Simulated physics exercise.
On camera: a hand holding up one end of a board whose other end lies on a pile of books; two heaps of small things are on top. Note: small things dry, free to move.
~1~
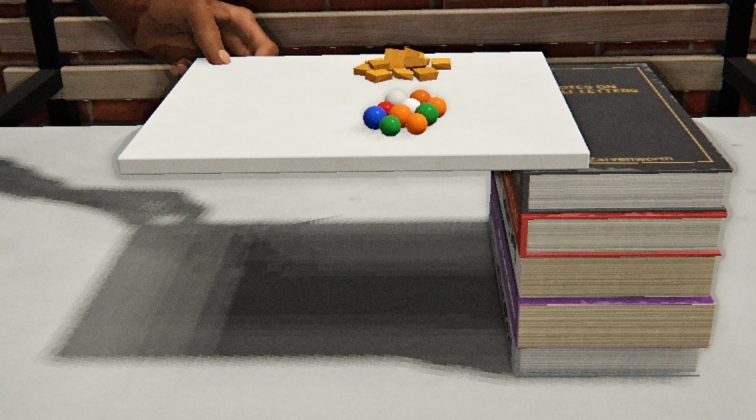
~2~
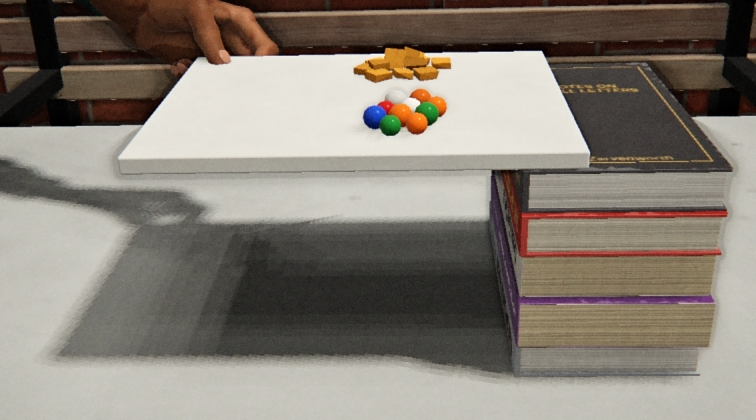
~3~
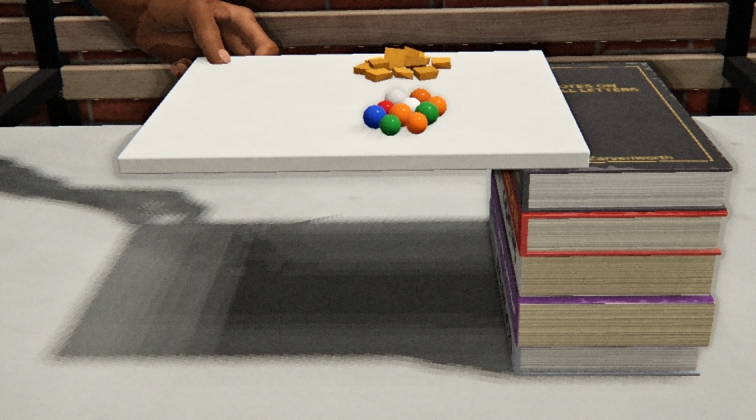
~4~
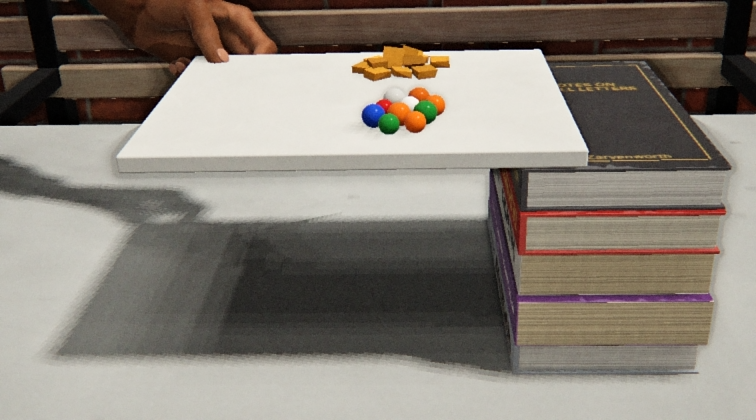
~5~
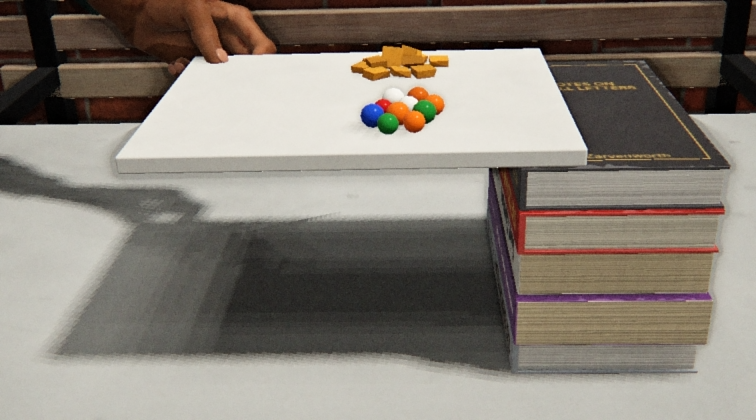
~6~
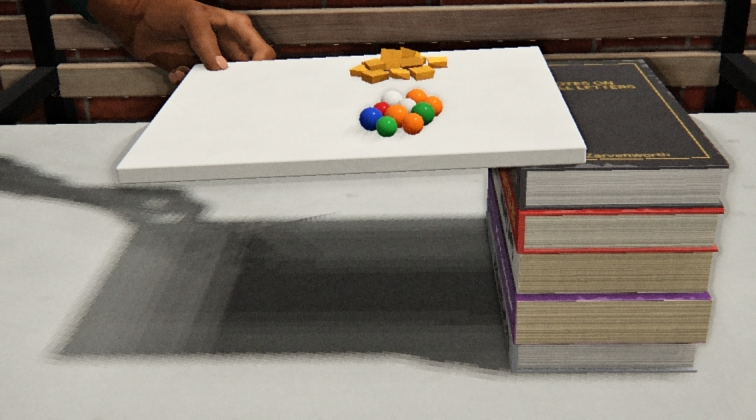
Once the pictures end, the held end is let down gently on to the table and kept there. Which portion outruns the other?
It's the forward portion that travels the longer way.
Then, 0.51 s after the last picture, board sloping at 16°; front portion all still on the board; back portion all still on the board.
Then, 1.06 s after the last picture, board sloping at 33°; front portion mostly up to a board's length out; back portion all still on the board.
Then, 1.71 s after the last picture, board resting at 38°; front portion mostly one to two board lengths out; back portion mostly at the foot of the board.
By the end, board resting at 38°; front portion mostly more than two board lengths out, about two thirds gone off the table; back portion mostly at the foot of the board; the front portion has gone farther.
